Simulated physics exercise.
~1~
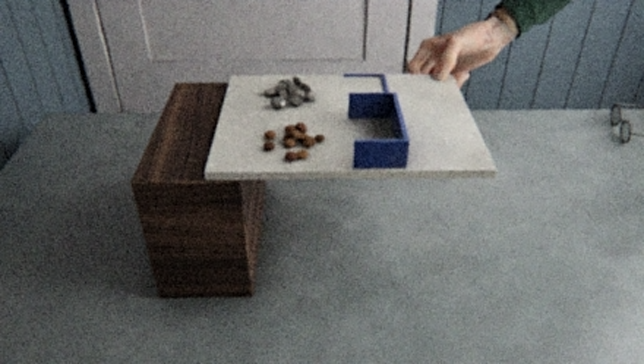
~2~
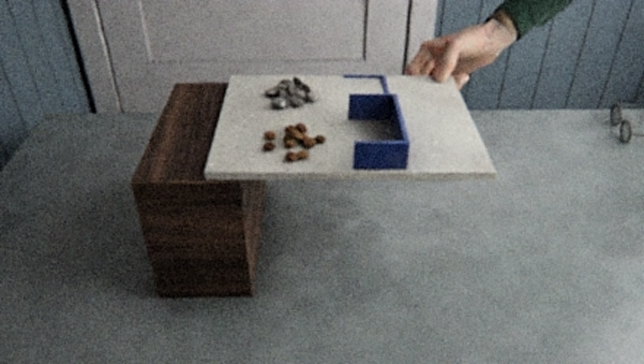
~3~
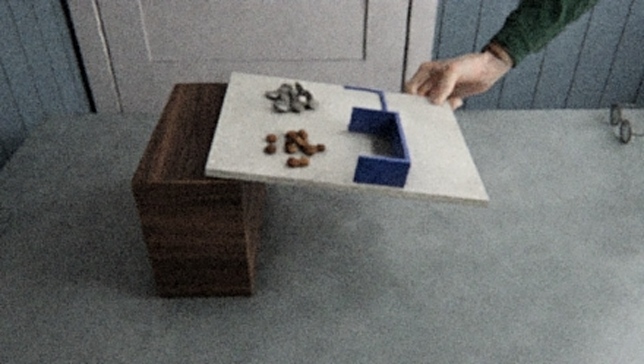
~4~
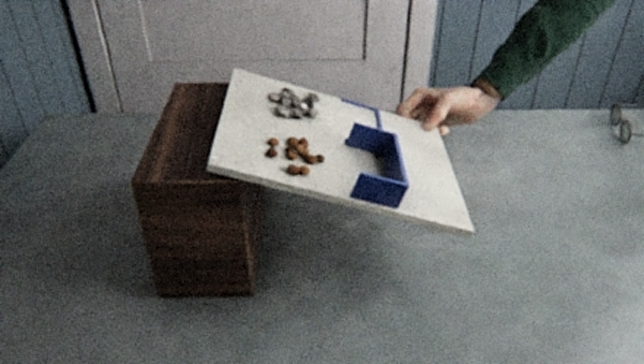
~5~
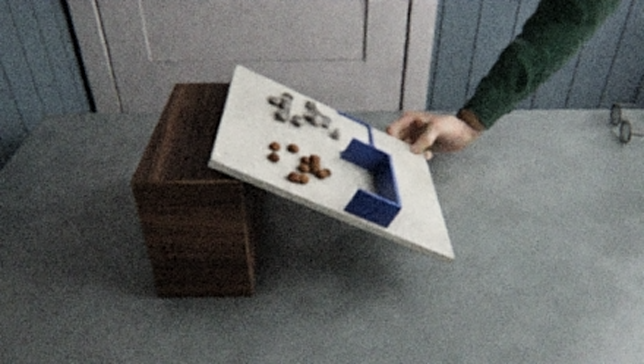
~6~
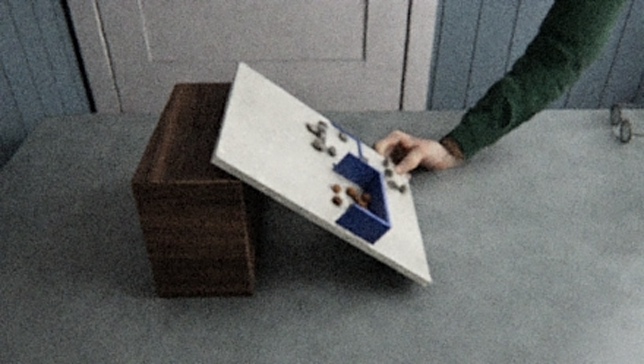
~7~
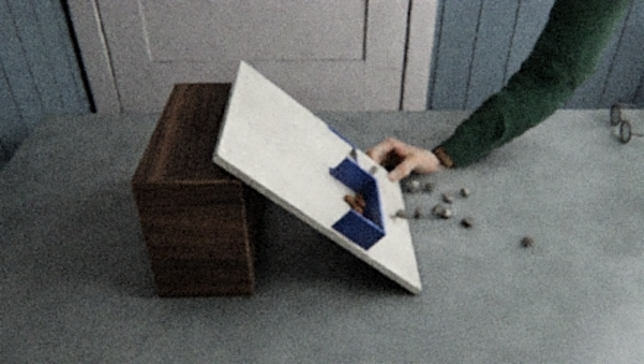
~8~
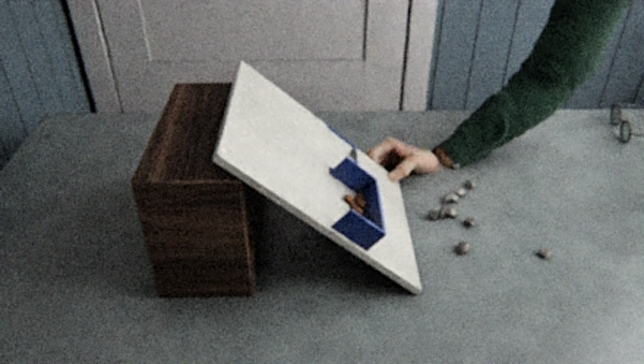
A hand lowered the right end of a pale board propped on a dark wooden block until it touched the table; the brown pieces slid into the front blue barrier and stayed, while the grey ones slid past theirs and scattered across the table.
